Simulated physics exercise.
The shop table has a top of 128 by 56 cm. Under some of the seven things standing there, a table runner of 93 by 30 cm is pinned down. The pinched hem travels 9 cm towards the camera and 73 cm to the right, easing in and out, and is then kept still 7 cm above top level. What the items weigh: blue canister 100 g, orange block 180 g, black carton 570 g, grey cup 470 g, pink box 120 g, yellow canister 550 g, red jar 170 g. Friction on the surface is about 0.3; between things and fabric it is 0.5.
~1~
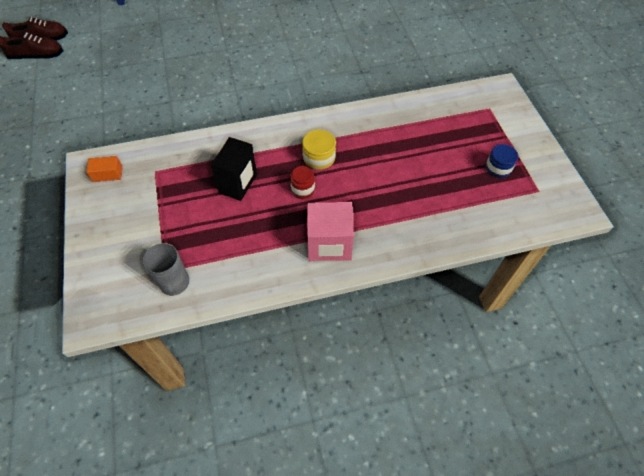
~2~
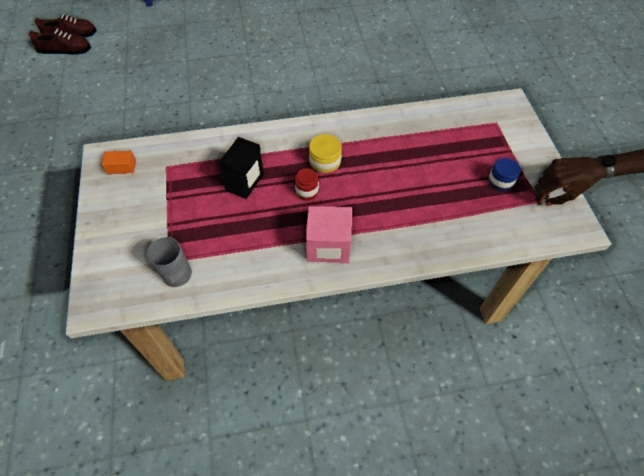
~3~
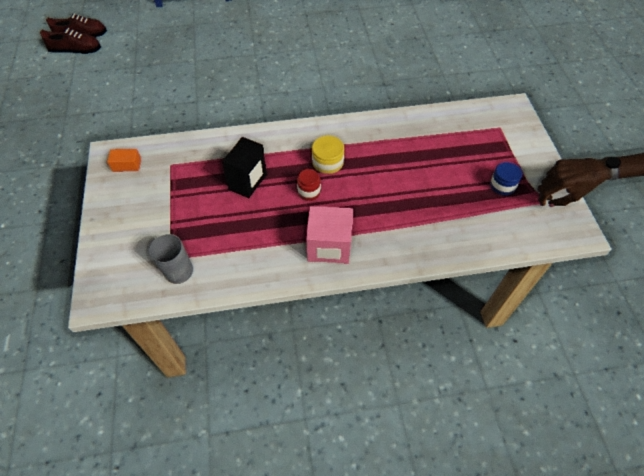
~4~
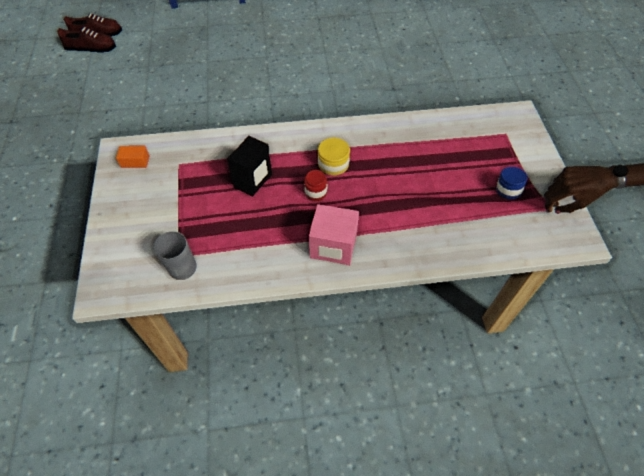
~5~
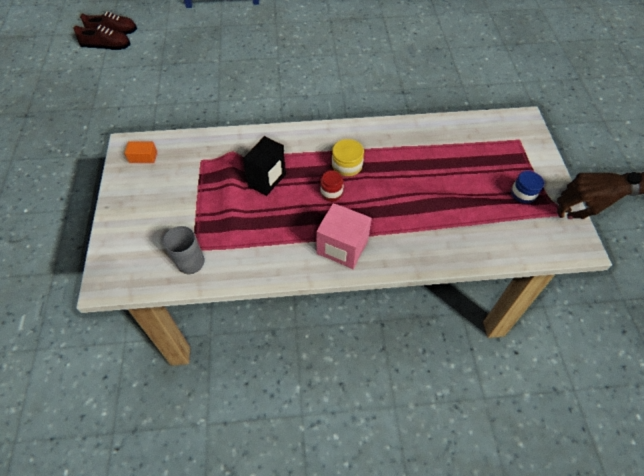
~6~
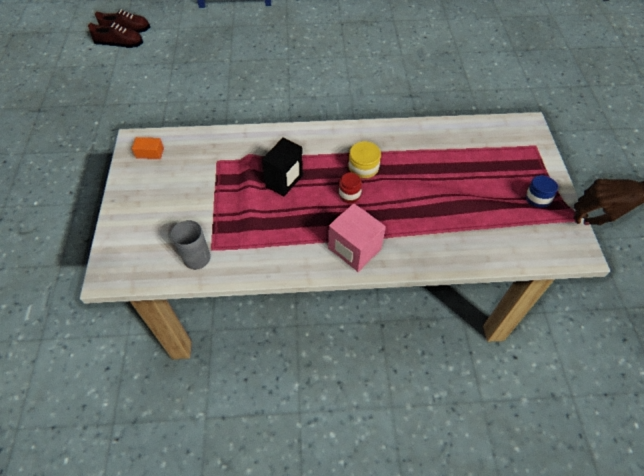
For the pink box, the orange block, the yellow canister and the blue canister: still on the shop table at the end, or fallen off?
Pink box: Fallen off; orange block: Still on; yellow canister: Fallen off; blue canister: Fallen off.
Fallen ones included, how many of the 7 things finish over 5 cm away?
My count is 5.
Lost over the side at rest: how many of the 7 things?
That works out to 4 of them.
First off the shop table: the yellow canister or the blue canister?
That'd be the blue one.
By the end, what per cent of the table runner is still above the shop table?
Near 30 in a hundred.
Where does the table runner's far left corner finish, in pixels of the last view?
Roughly (480, 175).
Next, 85 % of the table runner is still over the top; blue canister on its side, 28 cm off its start, yellow canister 26 cm off its start, pink box 20 cm off its start.
Then, 65 % of the table runner is still over the top; yellow canister 47 cm off its start, blue canister over the edge, pink box over the edge.
After that, 40 % of the table runner is still over the top; yellow canister 66 cm off its start at (592, 178), pink box over the edge, blue canister over the edge.
Later, 30 % of the table runner is still over the top; yellow canister over the edge, pink box over the edge, blue canister over the edge.
At the end, 30 % of the table runner is still over the top; yellow canister over the edge, pink box over the edge, blue canister over the edge, orange block 0 cm off its start at (146, 143).
